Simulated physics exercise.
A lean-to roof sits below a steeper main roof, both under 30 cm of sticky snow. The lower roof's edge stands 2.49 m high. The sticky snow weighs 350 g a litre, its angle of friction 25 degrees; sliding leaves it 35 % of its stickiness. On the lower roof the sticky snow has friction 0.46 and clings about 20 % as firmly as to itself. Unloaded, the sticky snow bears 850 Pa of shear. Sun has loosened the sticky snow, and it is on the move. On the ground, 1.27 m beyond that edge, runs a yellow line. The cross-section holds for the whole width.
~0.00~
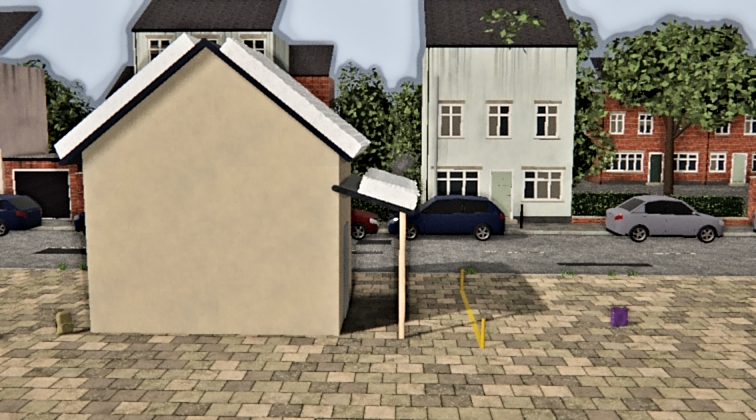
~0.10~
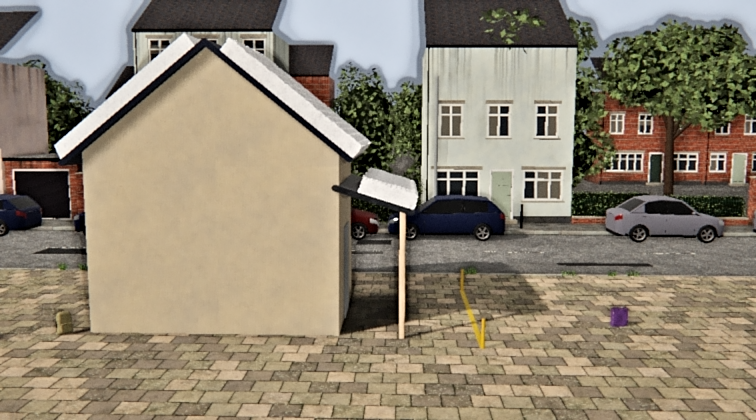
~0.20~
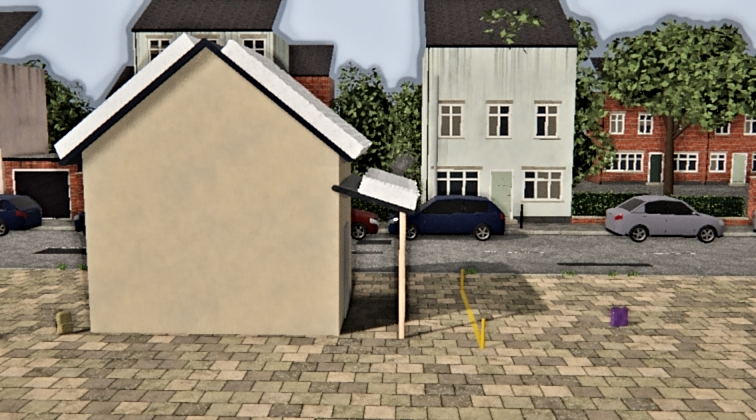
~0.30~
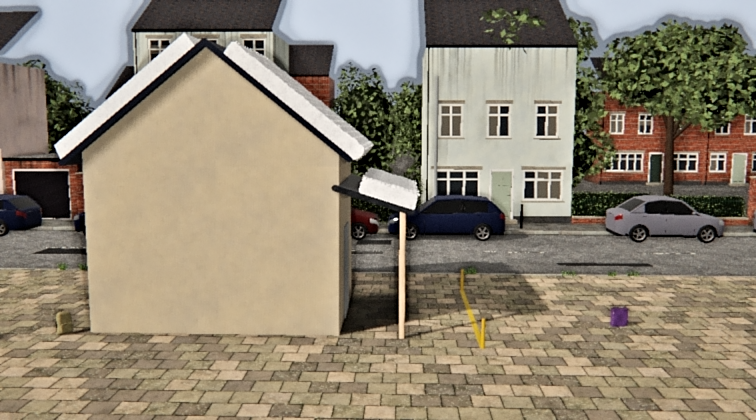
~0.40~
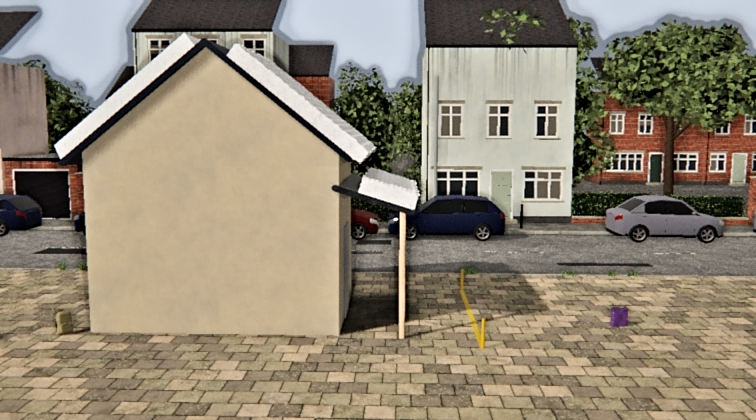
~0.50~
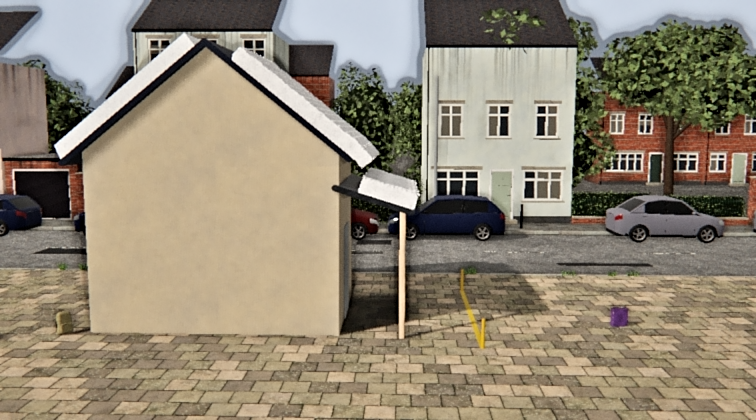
Snow on the small building's right roof slope slides slightly down past the upper edge.
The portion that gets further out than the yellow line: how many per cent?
Close to 32 per cent.
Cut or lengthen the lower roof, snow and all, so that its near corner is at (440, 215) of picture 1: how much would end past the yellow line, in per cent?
It would be near 30 %.
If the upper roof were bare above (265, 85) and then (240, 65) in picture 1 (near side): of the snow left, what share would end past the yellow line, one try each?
In that order: 16 %, 25 %.
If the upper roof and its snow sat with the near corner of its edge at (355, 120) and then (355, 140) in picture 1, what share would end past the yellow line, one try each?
In turn about 55 %, 50 %.
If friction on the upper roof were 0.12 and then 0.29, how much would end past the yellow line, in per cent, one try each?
In turn about 60 %, 50 %.
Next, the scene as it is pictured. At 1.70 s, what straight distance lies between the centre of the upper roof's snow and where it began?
About 2.4 m.
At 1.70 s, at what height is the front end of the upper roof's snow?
About 1.2 m.
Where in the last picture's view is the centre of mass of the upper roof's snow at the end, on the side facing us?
Near (468, 305).
After 1.05 s, none is below the lower edge and 0 % is past the line.
After 1.70 s, 8 % is below the lower edge and 0 % is past the line.
After 2.35 s, 55 % is below the lower edge and 13 % is past the line.
After 3.00 s, 71 % is below the lower edge and 31 % is past the line.
After 5.00 s, at the end, 76 % is below the lower edge and 32 % is past the line.
